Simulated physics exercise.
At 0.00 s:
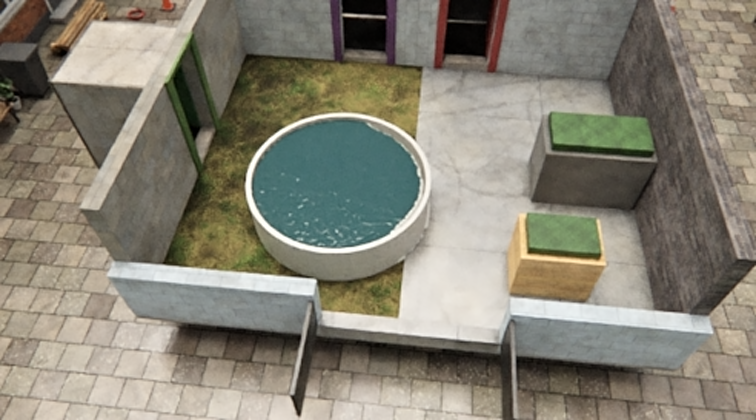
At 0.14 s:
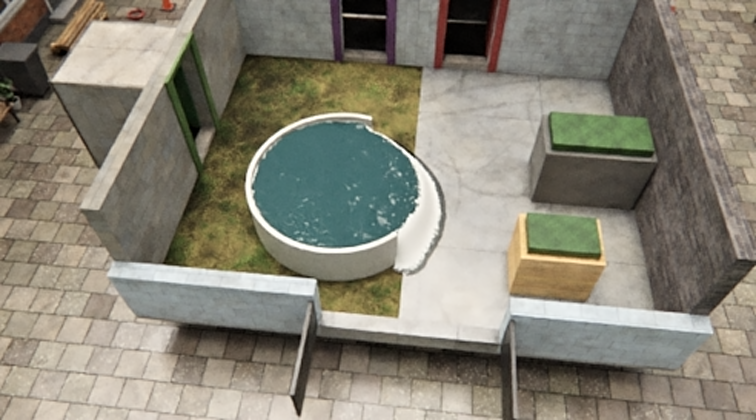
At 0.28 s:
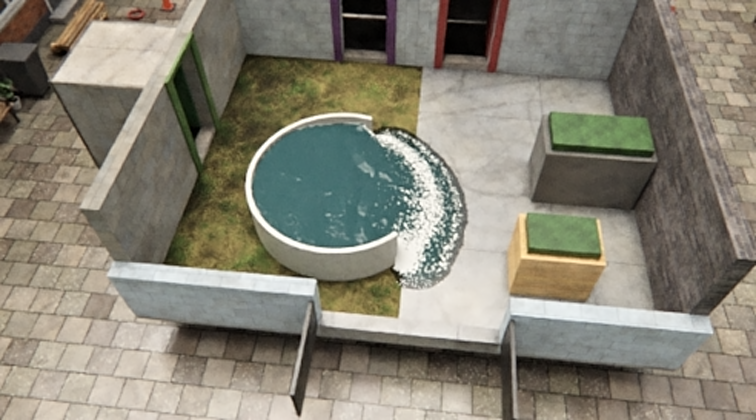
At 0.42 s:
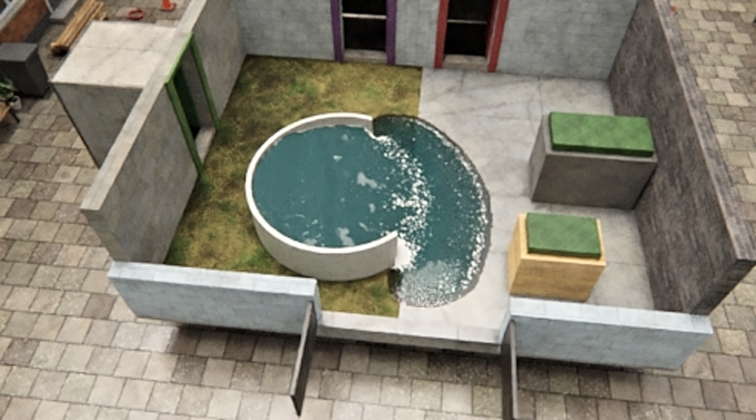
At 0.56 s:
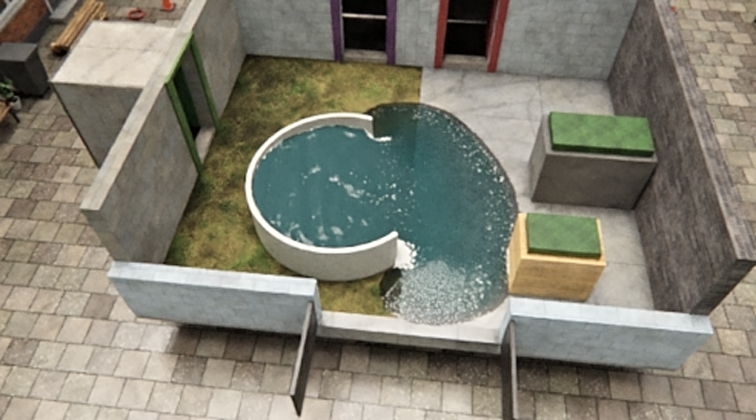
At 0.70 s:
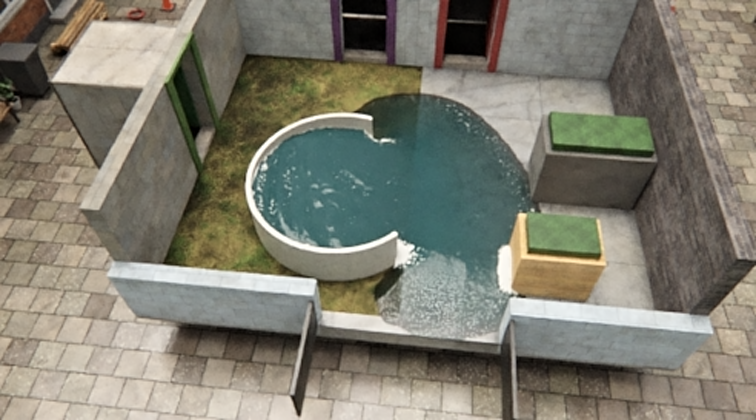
In a walled back garden, a round pool's right side gives way, water pouring out and spreading across smooth paving around a wooden block.
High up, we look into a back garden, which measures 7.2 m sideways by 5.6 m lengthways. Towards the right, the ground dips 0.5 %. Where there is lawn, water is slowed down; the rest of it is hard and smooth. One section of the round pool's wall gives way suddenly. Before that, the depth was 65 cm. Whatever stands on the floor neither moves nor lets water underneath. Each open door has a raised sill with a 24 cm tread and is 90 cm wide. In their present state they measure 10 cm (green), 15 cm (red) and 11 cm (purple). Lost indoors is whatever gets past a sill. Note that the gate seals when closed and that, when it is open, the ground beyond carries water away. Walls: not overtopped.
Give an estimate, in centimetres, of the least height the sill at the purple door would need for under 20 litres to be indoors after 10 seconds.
Some 7 cm above the ground.
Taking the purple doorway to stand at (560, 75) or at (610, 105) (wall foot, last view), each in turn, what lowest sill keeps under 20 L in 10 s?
Roughly 26 cm for the first and 28 cm for the second.
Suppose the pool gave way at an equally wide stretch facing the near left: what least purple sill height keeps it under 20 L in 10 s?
Some 8.0 centimetres.
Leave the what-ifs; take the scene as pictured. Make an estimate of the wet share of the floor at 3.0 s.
60 %.
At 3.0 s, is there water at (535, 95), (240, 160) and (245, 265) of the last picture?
Point by point, the first is awash, the second spared and the third spared.
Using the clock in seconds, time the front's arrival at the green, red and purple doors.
Green: 8.5 s; red: 1.1 s; purple: 2.4 s.
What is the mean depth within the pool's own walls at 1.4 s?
Roughly 35 cm.
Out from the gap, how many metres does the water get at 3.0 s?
About 4.6 m.
After 1.4 s water covers 50 % of the floor, deepest (36 cm) near (522, 191); it has not reached the purple door.
After 3.0 s water covers 60 % of the floor, deepest (38 cm) near (647, 330); 3 cm at the purple door, 0 litres in over its 11 cm sill.
After 10.0 s water covers 100 % of the floor, deepest (12 cm) near (282, 56); 8 cm at the purple door, 0 litres in over its 11 cm sill.
At the purple door as built, the water arrived by 2.5 s and peaked near 12 cm at 7.6 s.
With a sill of 6 cm, 30 litres would have come in within the 10 s; with 8.5 cm, 8 litres. So under 20 litres takes about 7 cm.
